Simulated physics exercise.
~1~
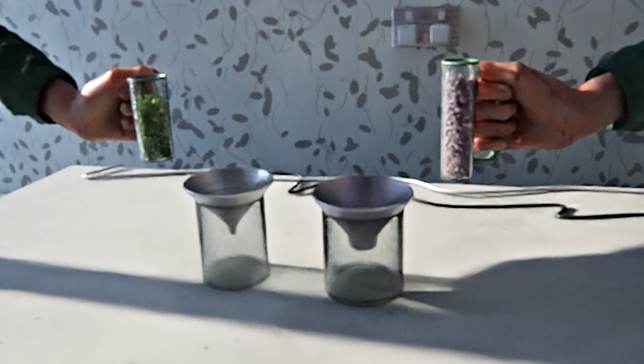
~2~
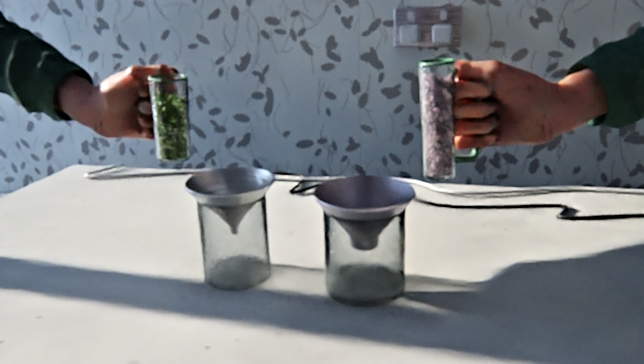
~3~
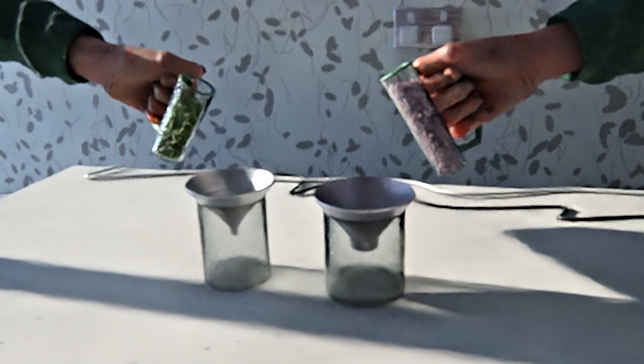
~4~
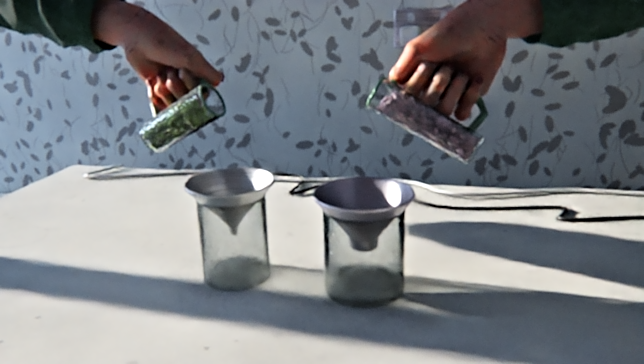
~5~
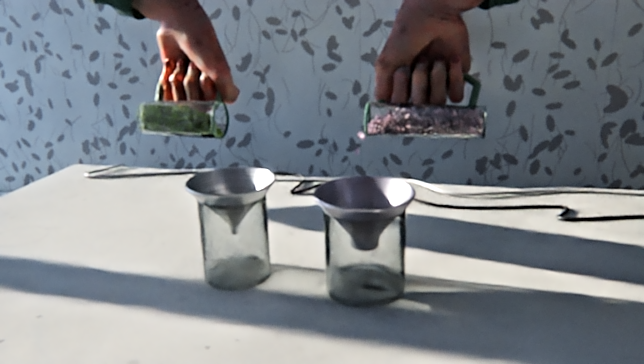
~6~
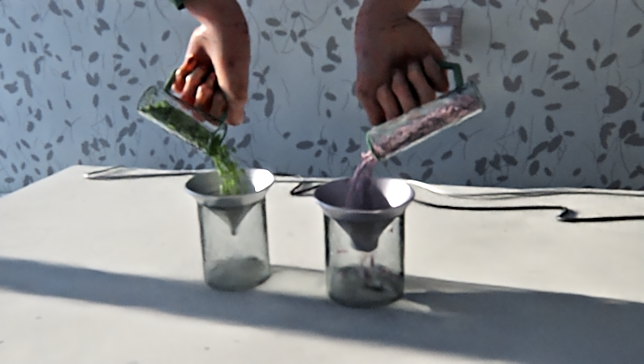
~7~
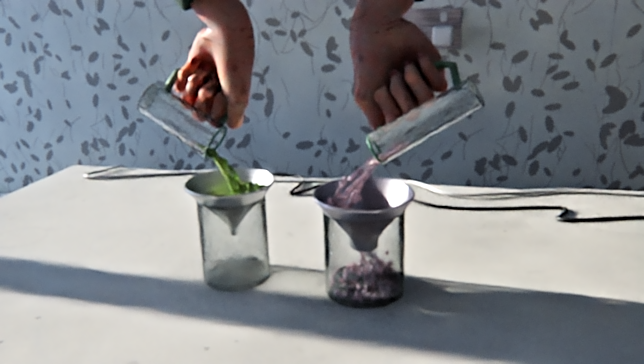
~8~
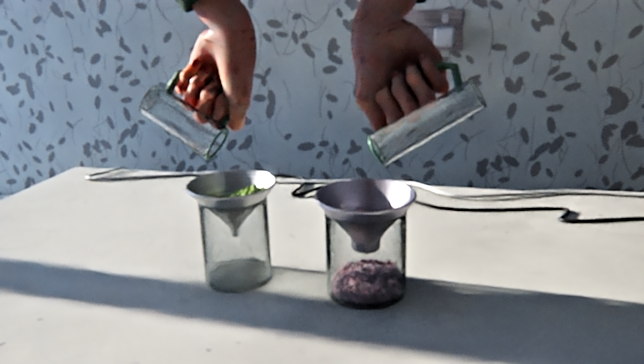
Two hands bring glass cups, one of green bits and one of purplish bits, inward above two funnels set in glass jars, then tip them until empty; the green bits stay heaped in the left funnel, while the purplish ones all drop into the right jar.
